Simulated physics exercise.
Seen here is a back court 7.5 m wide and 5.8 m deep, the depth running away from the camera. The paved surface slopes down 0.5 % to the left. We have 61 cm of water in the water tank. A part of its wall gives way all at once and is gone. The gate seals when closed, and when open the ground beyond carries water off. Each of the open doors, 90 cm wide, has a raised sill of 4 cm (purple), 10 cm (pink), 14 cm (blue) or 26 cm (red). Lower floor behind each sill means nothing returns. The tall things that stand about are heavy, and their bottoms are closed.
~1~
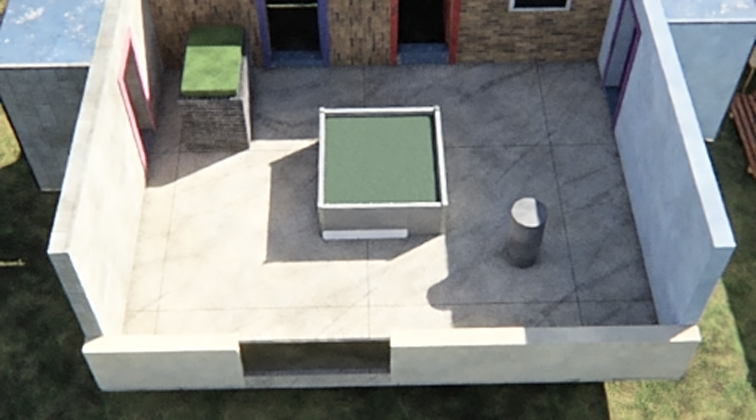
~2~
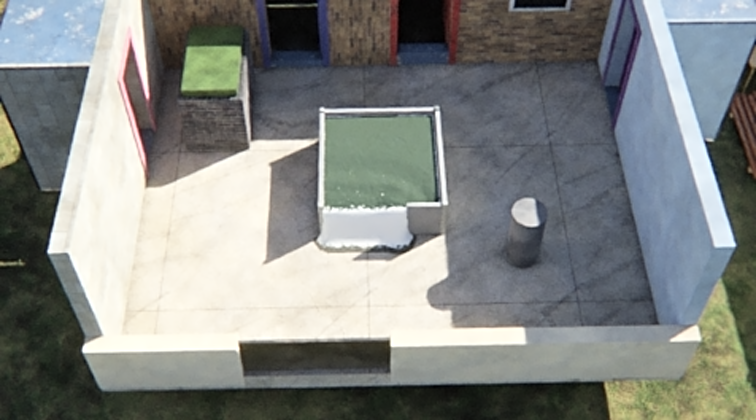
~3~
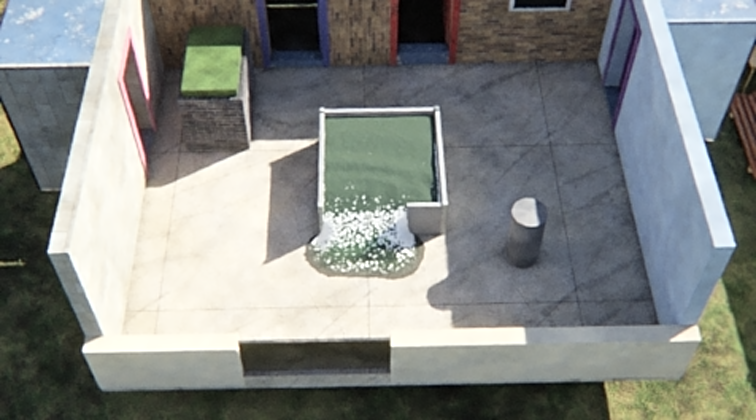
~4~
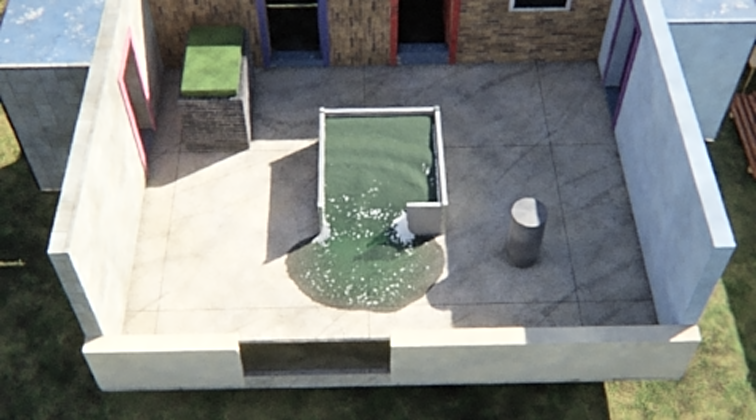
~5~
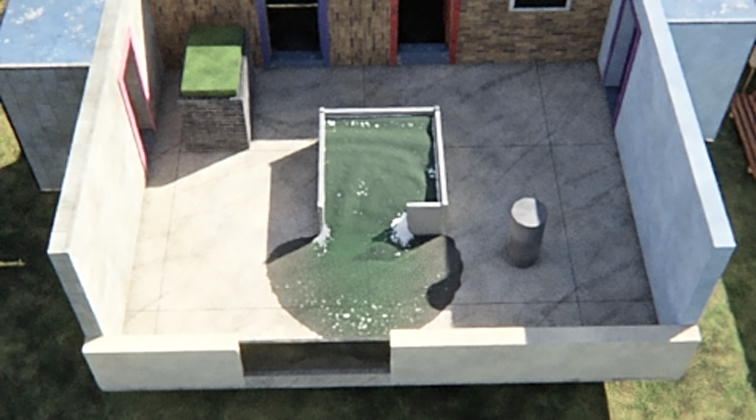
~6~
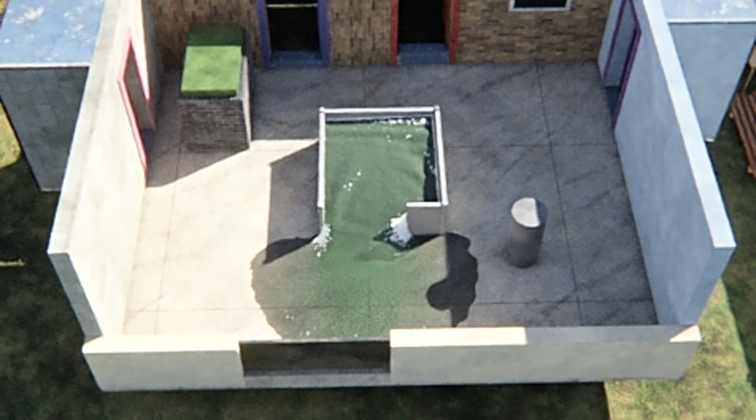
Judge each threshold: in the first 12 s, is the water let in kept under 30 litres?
As I see it, the purple door is going to fall short of the limit; the pink door is going to fall short of the limit; the blue door is going to fall short of the limit; the red door is going to fall short of the limit.
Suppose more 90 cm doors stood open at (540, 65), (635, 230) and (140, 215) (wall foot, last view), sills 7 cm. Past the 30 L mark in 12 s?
In sequence the answers are less than that, less than that and less than that.
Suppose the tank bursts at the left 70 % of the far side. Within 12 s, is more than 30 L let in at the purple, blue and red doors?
So purple ends up past the limit, blue past the limit, red short of it.
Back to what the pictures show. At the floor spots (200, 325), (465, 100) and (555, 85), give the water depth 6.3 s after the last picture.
10, 2, 3 cm.
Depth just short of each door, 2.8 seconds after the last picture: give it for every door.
Purple 0 cm, pink 3 cm, blue 0 cm, red 0 cm.
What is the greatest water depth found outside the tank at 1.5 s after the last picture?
I'd put it at close to 42 cm.
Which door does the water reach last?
The red door.
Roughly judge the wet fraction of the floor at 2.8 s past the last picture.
Covered: Roughly 40 per cent.
Then, 0.7 s after the last picture water covers 20 % of the floor and is deepest (36 cm) near (354, 347); purple door not reached, pink door not reached, blue door not reached, red door not reached.
Then, 1.5 s after the last picture water covers 25 % of the floor and is deepest (42 cm) near (118, 364); purple door not reached, pink door not reached, blue door not reached, red door not reached.
Then, 2.8 s after the last picture water covers 40 % of the floor and is deepest (26 cm) near (118, 364); purple door not reached, pink door 3 cm at the sill, 0 L in, blue door not reached, red door not reached.
Then, 6.3 s after the last picture water covers 90 % of the floor and is deepest (16 cm) near (164, 77); purple door 2 cm at the sill, 0 L in, pink door 8 cm at the sill, 0 L in, blue door 4 cm at the sill, 0 L in, red door not reached.
Then, 11.3 s after the last picture water covers 100 % of the floor and is deepest (10 cm) near (310, 67); purple door 3 cm at the sill, 0 L in, pink door 9 cm at the sill, 2 L in, blue door 8 cm at the sill, 0 L in, red door 8 cm at the sill, 0 L in.
